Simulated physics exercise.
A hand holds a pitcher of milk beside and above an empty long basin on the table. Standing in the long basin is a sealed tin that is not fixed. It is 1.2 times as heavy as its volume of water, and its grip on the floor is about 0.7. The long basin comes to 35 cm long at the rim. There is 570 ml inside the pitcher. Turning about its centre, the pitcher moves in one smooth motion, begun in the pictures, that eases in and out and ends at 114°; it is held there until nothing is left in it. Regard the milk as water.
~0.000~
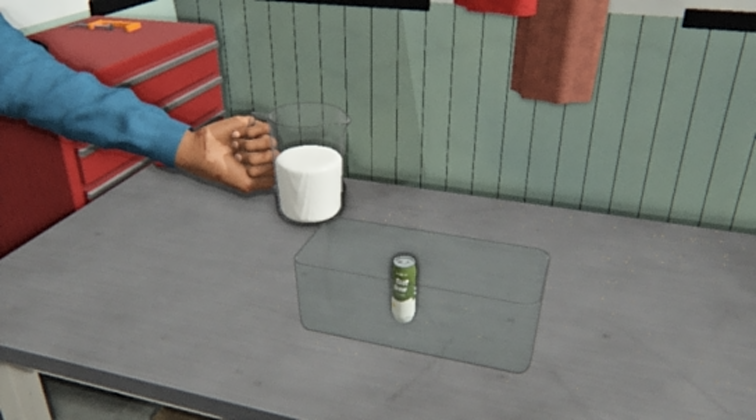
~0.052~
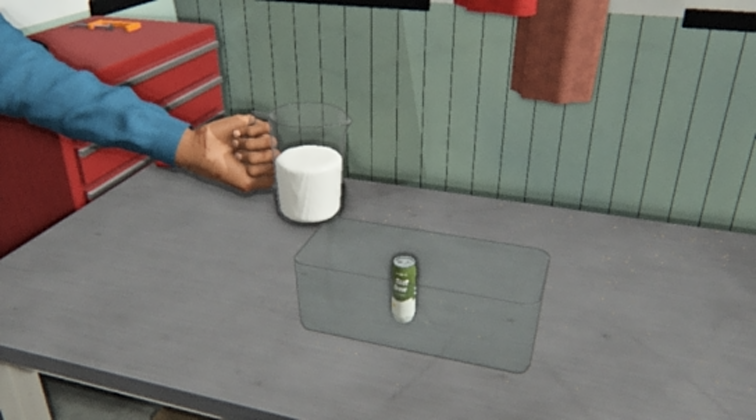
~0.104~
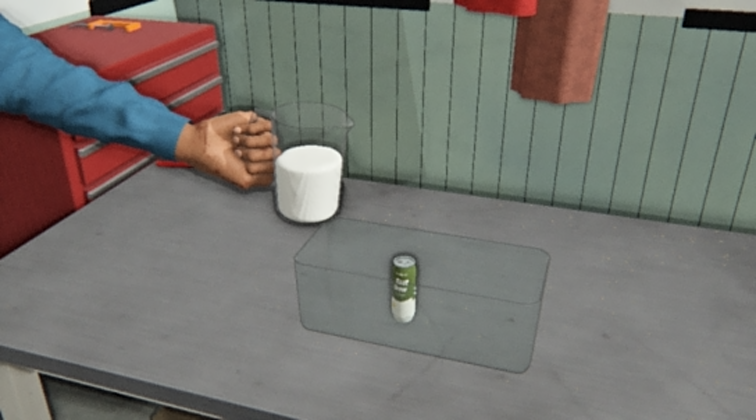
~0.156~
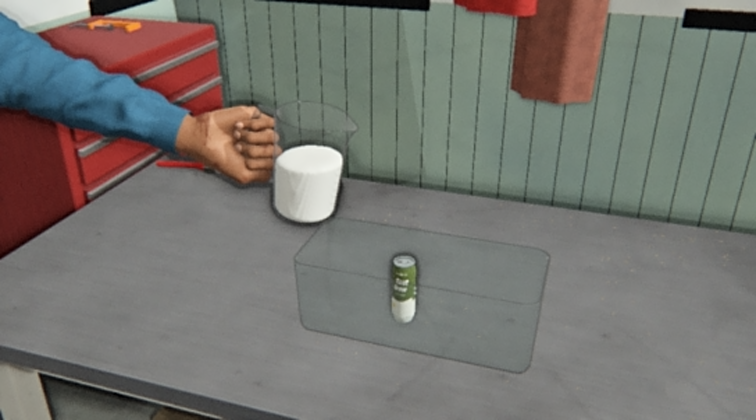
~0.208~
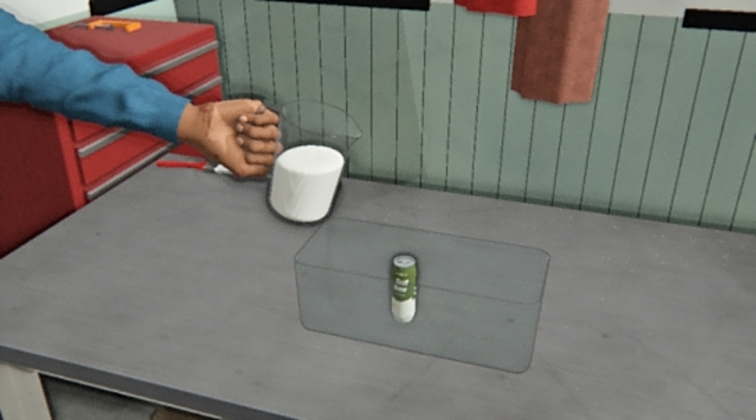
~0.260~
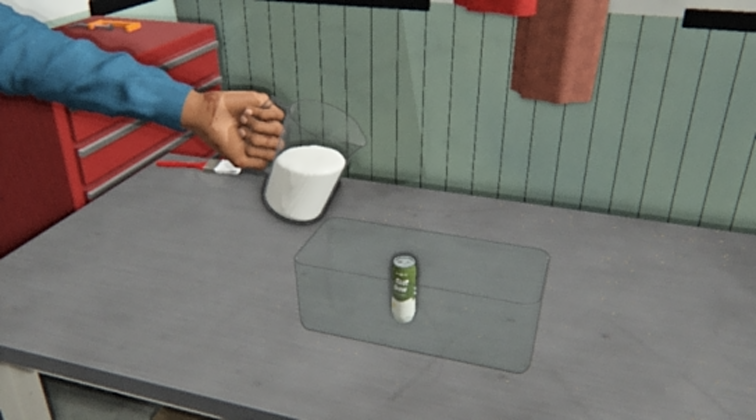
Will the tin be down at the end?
Bet it can't stay vertical.
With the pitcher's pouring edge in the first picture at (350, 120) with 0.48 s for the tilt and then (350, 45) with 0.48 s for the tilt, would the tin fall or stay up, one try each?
Try 1: Tipped over; try 2: Still standing.
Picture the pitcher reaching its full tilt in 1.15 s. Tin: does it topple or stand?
The tin tips over.
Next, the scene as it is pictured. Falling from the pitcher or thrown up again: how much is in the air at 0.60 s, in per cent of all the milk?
Around 10 percent.
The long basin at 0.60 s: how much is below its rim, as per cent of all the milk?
About 0%.
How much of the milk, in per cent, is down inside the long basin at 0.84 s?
Near 60 in a hundred.
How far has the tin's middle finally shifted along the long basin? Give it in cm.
The tin's middle ends up about 10.5 cm along the basin.
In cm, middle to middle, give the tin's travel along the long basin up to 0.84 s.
Near 1 cm of travel.
After 0.60 s the tilt is 87° and 90 per cent is still to pour; the tin stands where it began.
After 0.84 s the tilt is 113° and 24 per cent is still to pour; the tin stands 1 cm from where it began.
After 1.10 s the tilt is 114° and 1 per cent is still to pour; the tin leans 30°.
After 1.38 s the tilt is 114° and 0 per cent is still to pour; the tin lies on its side.
In the end the tin lies on its side.
